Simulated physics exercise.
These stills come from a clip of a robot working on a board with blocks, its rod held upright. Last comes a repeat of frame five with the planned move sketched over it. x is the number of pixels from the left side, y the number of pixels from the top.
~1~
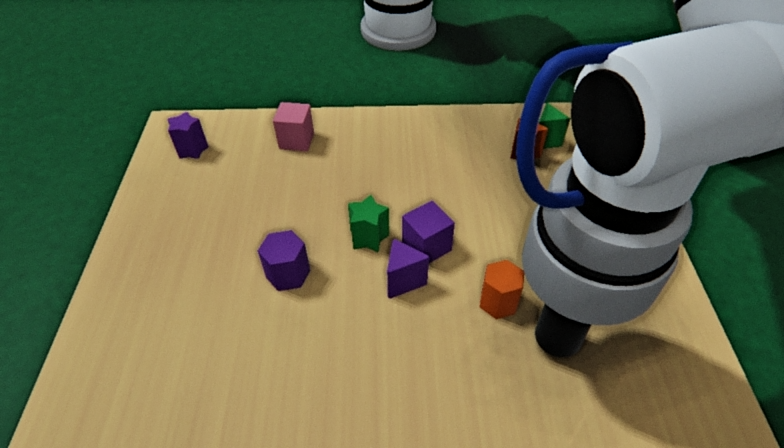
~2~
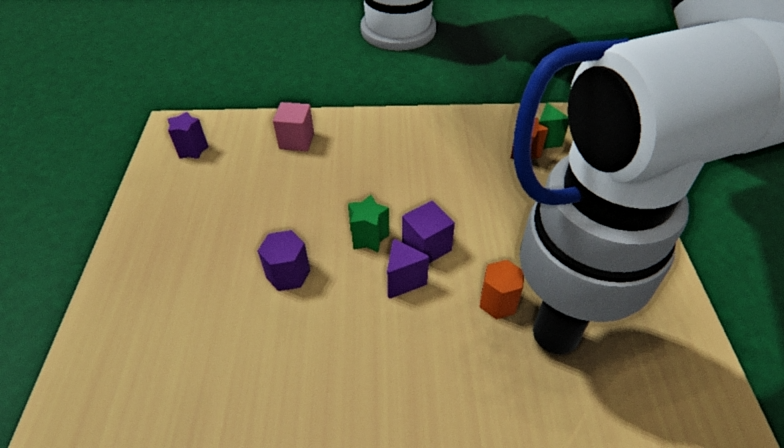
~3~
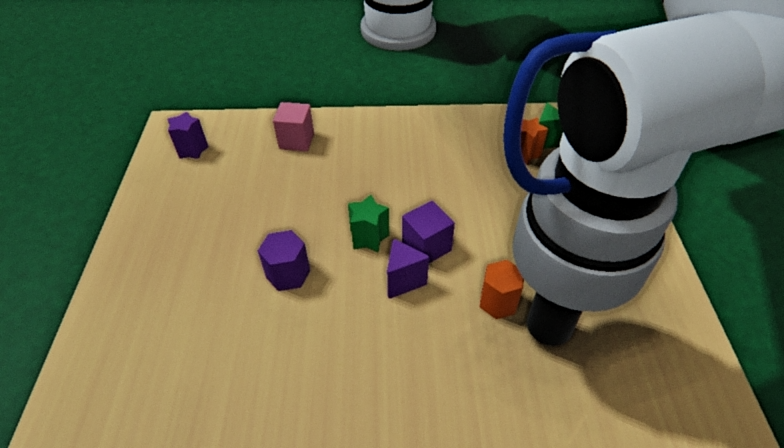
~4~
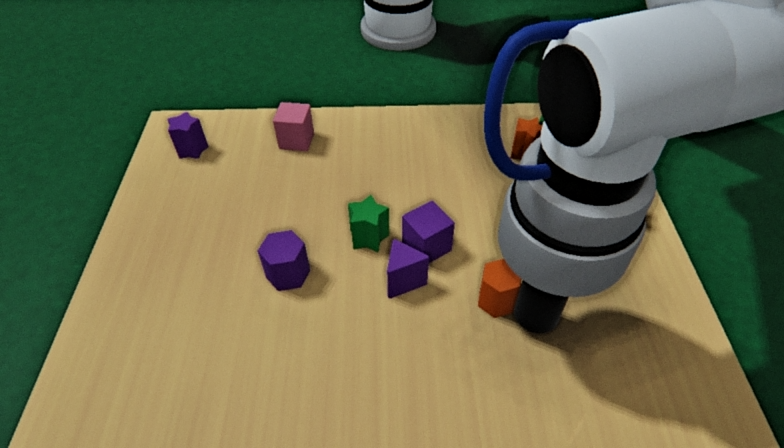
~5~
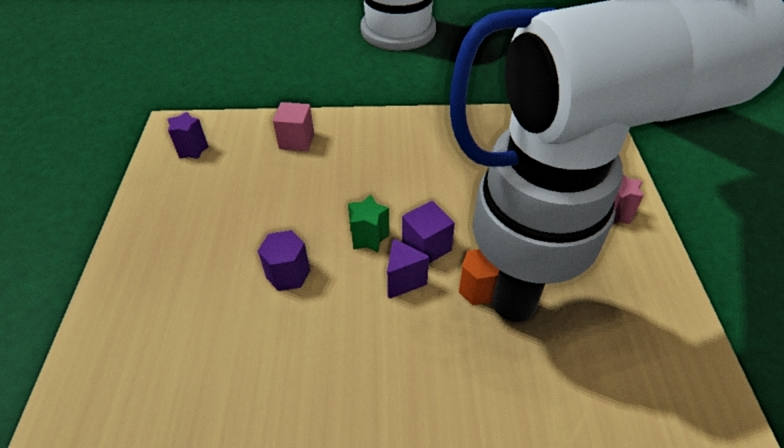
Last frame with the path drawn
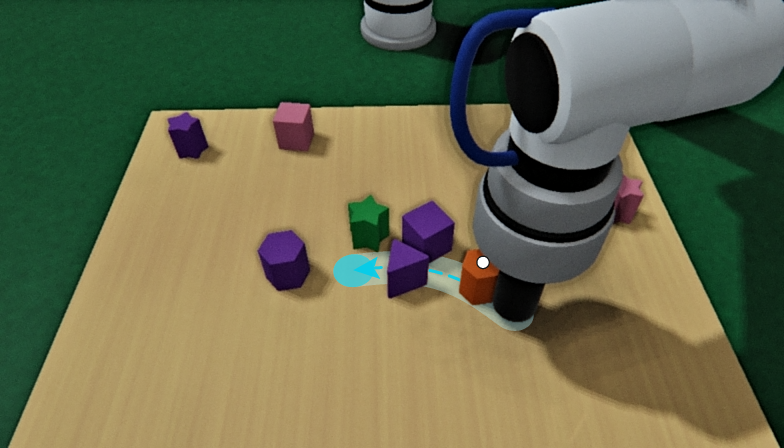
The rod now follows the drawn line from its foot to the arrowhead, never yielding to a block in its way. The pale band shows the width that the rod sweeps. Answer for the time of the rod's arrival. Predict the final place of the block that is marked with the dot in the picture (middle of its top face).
Its top face will be centred at roughly (397, 211).
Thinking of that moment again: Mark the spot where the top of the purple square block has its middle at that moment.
My prediction: (399, 185).
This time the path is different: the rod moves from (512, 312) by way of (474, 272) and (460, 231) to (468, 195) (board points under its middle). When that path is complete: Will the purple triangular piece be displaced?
I expect not.
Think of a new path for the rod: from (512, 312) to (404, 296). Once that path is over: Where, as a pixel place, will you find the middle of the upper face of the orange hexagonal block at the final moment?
I expect it at (450, 244).
The line goes from (512, 312) by way of (463, 281) and (409, 268) to (354, 270); the dot is on the orange hexagonal block.
The first path, step by step. One third of the way, rod (463, 273); purple square block (418, 207); orange hexagonal block (440, 229), turned 30° clockwise.
Two thirds of the way, rod (408, 259); green star-shaped block (364, 209); purple triangular piece (382, 259); purple square block (399, 186), turned 30° clockwise; orange hexagonal block (399, 211), turned 65° clockwise.
At the end, rod (353, 262); green star-shaped block (364, 208), turned 15° anticlockwise; purple triangular piece (351, 272), turned 35° anticlockwise; purple square block (399, 185), turned 35° clockwise; orange hexagonal block (397, 211), turned 70° clockwise.
